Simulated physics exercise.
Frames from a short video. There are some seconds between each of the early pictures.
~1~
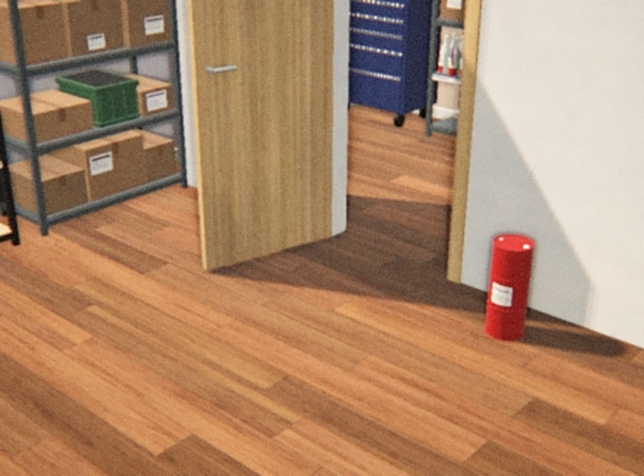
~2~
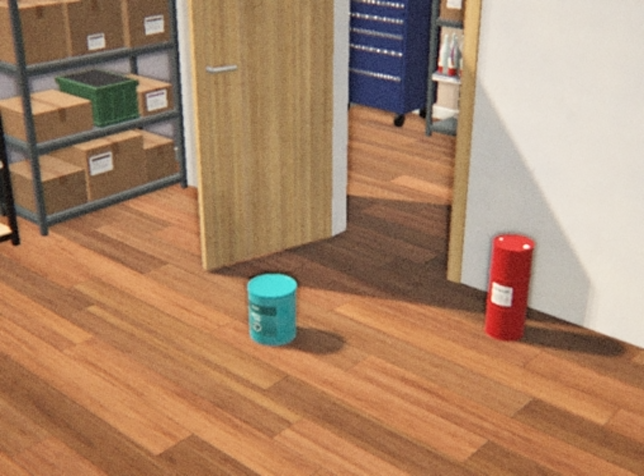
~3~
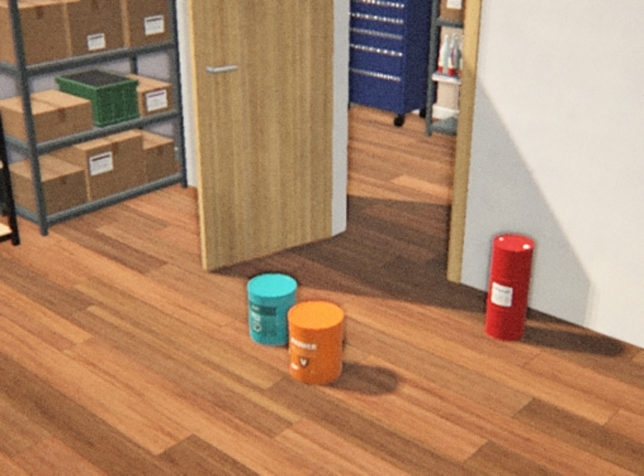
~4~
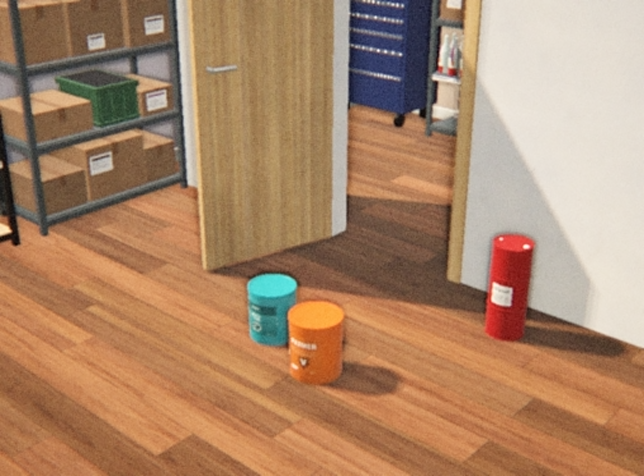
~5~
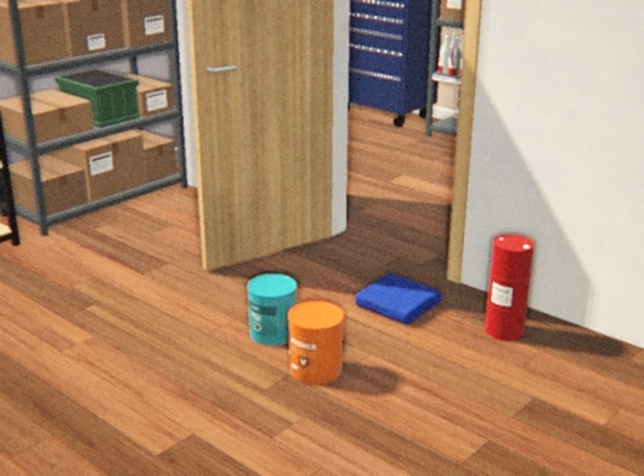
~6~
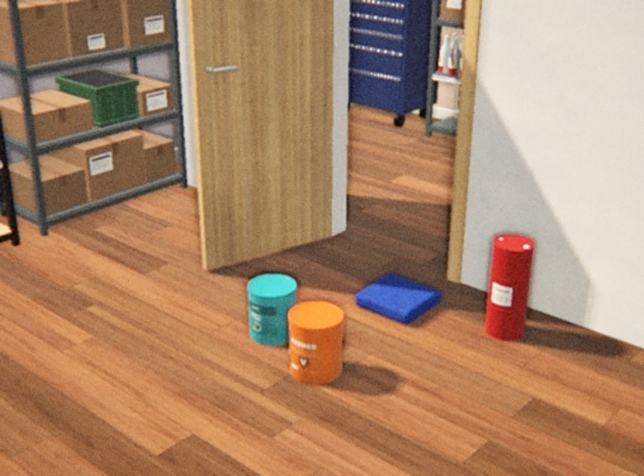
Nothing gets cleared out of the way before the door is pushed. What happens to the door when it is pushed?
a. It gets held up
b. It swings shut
The answer is b.
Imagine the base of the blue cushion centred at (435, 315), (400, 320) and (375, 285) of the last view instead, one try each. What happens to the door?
Swings all the way; Swings all the way; Held up partway.
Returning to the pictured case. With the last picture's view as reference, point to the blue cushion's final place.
Near (431, 304).
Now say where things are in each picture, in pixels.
The first picture shows door wide open and still; red canister (509, 288).
The second picture shows door wide open and still; turquoise pail (273, 310); red canister (509, 288).
The third picture shows door wide open and still; orange pail (316, 343); turquoise pail (273, 310).
The fourth picture shows door wide open and still; red canister (509, 288); orange pail (316, 343).
The fifth picture shows door wide open and still; turquoise pail (273, 310); red canister (509, 288).
The sixth picture shows door wide open and still; blue cushion (398, 298); orange pail (316, 343).
Then, 0.80 s on from there, door at 78°.
Then, 1.60 s on from there, door at 38°; blue cushion shifted a little near (402, 299).
Then, 2.00 s on from there, door at 19°; blue cushion shifted a little near (429, 303).
In the end, door at 0°; moved from the start, blue cushion; the other 3 unmoved. At the end, from the last picture's camera, blue cushion near (431, 304).
